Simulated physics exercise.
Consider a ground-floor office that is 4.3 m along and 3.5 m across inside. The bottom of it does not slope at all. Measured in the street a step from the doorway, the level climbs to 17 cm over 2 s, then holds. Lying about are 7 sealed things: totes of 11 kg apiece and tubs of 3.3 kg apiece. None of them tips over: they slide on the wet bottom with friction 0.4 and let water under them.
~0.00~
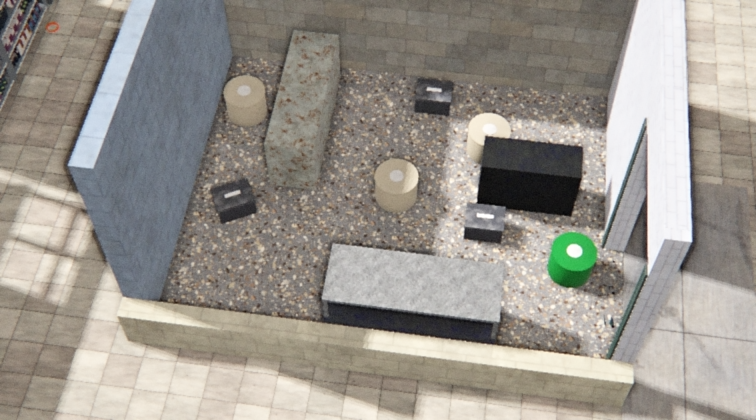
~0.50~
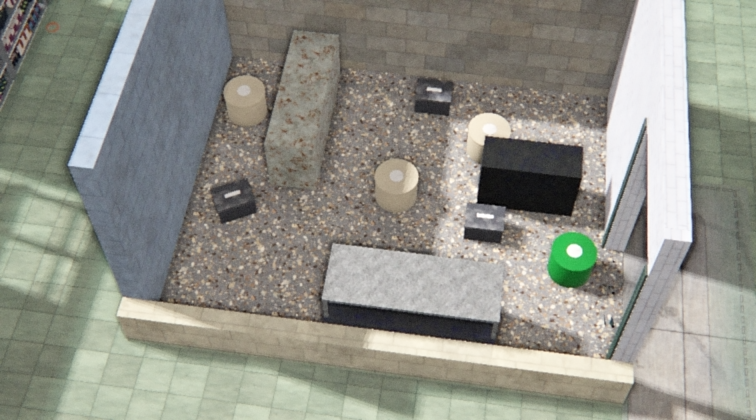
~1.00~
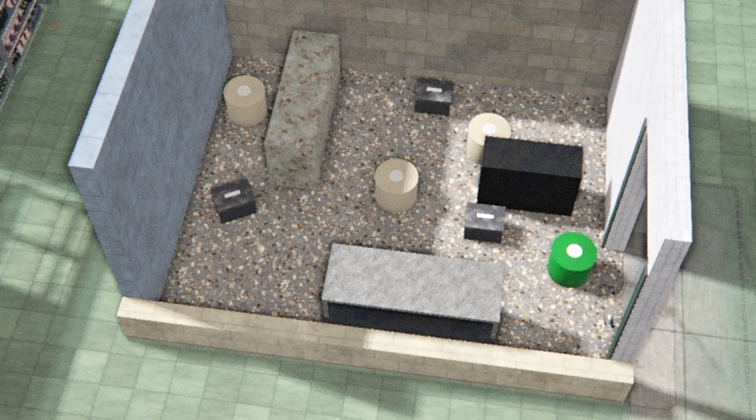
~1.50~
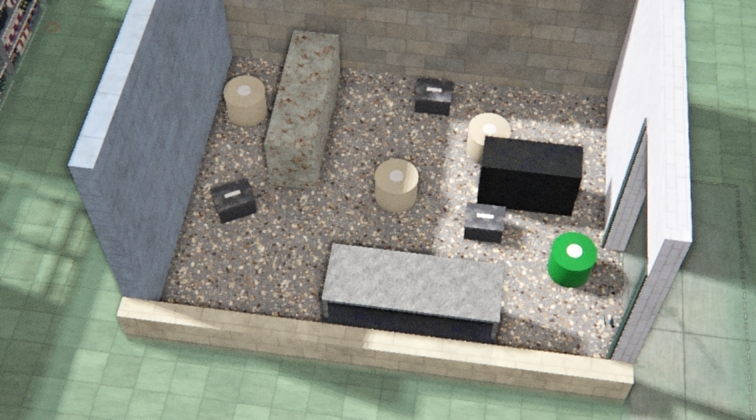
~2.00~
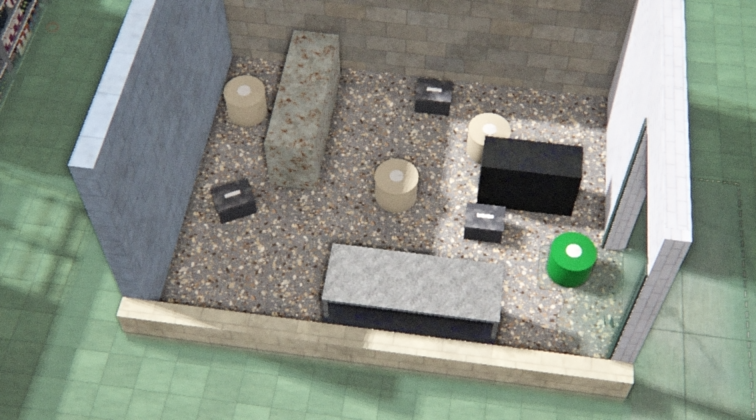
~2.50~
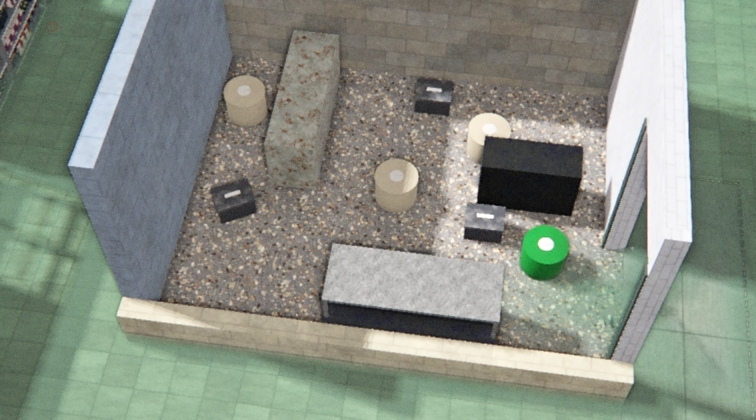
A roofless ground-floor room with a pebbled floor, between a blue-grey wall at left and a white one at right, is seen from high above by a still camera. Inside are a long mottled block, a grey-topped counter, a black box, small dark totes, cream tubs and a green tub at right. Greenish water covers the paving outside, then spreads in at the lower right, and the green tub shifts slightly left.
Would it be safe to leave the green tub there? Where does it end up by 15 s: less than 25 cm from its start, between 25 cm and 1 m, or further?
Prediction: It relocates a long stretch.
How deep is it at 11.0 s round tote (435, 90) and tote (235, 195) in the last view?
Close to 5 and 13 centimetres.
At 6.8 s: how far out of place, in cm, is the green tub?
I'd put it at around 200 cm.
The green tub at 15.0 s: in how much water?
About 11 cm.
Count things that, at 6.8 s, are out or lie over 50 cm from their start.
Count then: 3.
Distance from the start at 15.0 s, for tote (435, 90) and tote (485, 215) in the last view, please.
One is off by 120 cm, the other by 200 cm, in the order asked.
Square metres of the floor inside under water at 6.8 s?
Some 11.5 m2 of it.
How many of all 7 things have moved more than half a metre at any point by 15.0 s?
It adds up to 7.
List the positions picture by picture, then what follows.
The green tub at (575, 251) rests on the ground; 0.0 m2 under water; 0 of 7 have shifted, in the first picture.
The green tub at (575, 251), on the bottom; 0.0 m2 under water; 0 of 7 have shifted, in the second picture.
The green tub at (575, 251) rests on the ground; water covers 0.0 m2; 0 of 7 have shifted, in the third picture.
The green tub at (575, 251), on the bottom; 0.0 m2 under water; 0 of 7 have shifted, in the fourth picture.
The green tub at (574, 251), on the bottom; 0.4 m2 under water; 0 of 7 have shifted, in the fifth picture.
The green tub at (546, 245), on the bottom, 28 cm from its start; water covers 1.3 m2; 1 of 7 have shifted, in the sixth picture.
After 3.5 s the green tub is near (526, 229), 0.5 m from its start, afloat; 1 afloat.
After 6.8 s the green tub is near (378, 203), 2.0 m from its start, afloat; 2 afloat.
After 11.0 s the green tub is near (250, 281), 3.2 m from its start, afloat; 5 afloat.
After 15.0 s the green tub is near (250, 264), 3.2 m from its start, afloat; 7 afloat.
